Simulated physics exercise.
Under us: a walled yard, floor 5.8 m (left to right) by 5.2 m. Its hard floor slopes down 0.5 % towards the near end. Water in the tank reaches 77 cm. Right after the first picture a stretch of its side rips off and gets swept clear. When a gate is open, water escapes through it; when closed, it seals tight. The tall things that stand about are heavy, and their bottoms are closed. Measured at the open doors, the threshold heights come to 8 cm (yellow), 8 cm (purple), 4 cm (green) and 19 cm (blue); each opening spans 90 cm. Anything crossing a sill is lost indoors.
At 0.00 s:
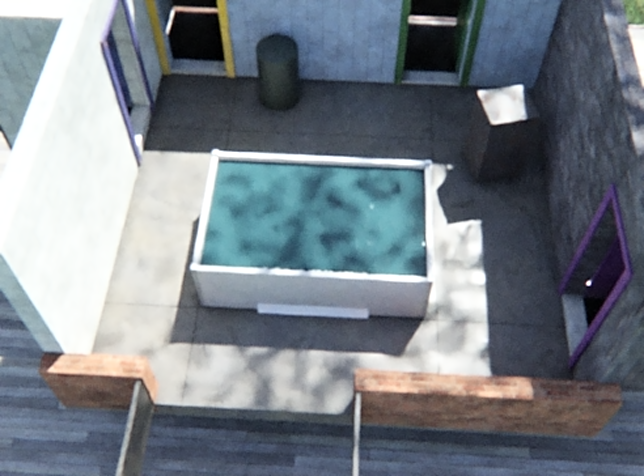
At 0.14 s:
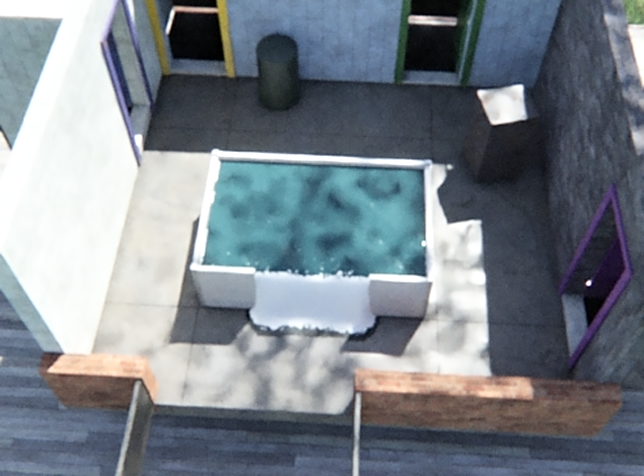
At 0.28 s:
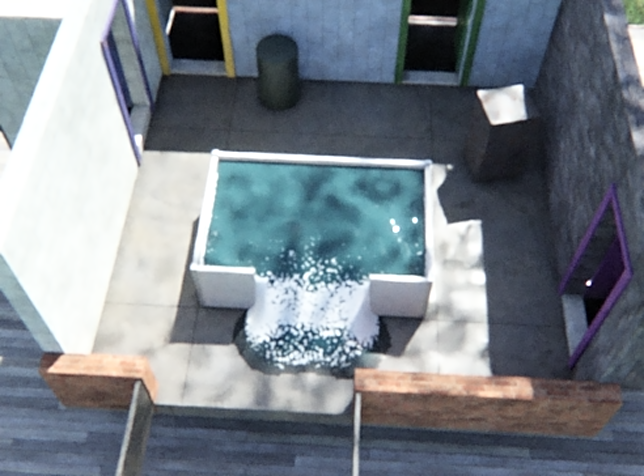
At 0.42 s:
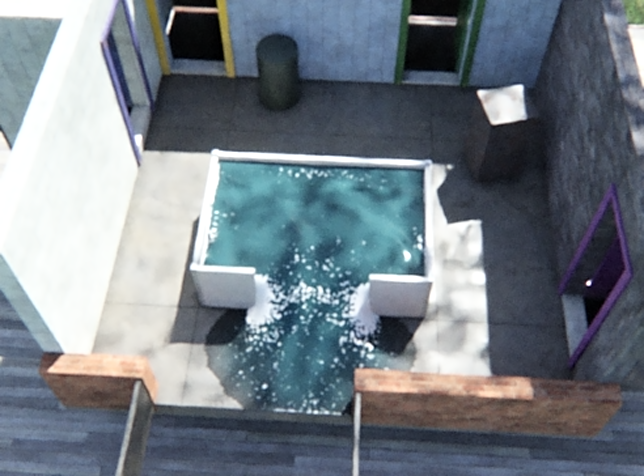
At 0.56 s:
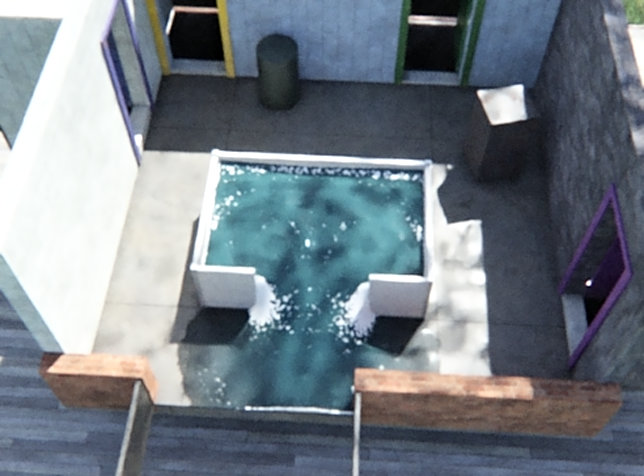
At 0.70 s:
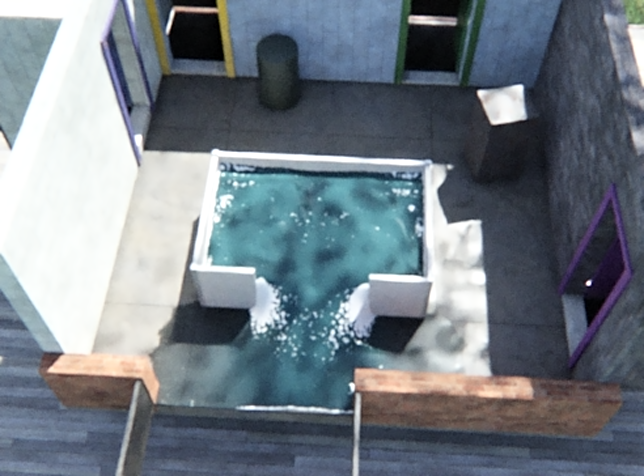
Water bursts through the front side of a white tank and spreads across the yard floor.
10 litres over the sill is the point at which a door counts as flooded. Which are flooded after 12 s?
In order: At the yellow door the inflow will remain within the limit; at the purple door the inflow will break the limit; at the green door the inflow will remain within the limit; at the blue door the inflow will remain within the limit.
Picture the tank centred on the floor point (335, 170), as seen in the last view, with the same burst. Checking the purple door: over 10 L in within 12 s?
Then: Purple past it.
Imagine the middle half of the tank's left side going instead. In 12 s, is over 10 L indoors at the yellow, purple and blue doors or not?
Yellow exceeds; purple exceeds; blue falls short.
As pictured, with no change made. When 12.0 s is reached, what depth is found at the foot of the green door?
About 2.0 cm deep.
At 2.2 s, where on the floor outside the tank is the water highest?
Close to pixel (358, 395).
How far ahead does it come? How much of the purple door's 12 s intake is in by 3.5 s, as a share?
75 percent or so by then.
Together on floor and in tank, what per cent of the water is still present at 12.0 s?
About 24 per cent.
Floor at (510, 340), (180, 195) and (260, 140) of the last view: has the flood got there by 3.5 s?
First spot submerged, second not yet wet, third not yet wet.
After 1.4 s water covers 20 % of the floor and is deepest (44 cm) near (358, 395); yellow door not reached, purple door not reached, green door not reached, blue door not reached.
After 2.2 s water covers 25 % of the floor and is deepest (32 cm) near (358, 395); yellow door not reached, purple door 17 cm at the sill, 7 L in, green door not reached, blue door not reached.
After 3.5 s water covers 35 % of the floor and is deepest (24 cm) near (358, 395); yellow door not reached, purple door 12 cm at the sill, 36 L in, green door not reached, blue door not reached.
After 7.0 s water covers 55 % of the floor and is deepest (12 cm) near (358, 395); yellow door not reached, purple door 6 cm at the sill, 48 L in, green door 2 cm at the sill, 0 L in, blue door not reached.
After 12.0 s water covers 70 % of the floor and is deepest (6 cm) near (358, 395); yellow door not reached, purple door 4 cm at the sill, 48 L in, green door 2 cm at the sill, 0 L in, blue door 1 cm at the sill, 0 L in.
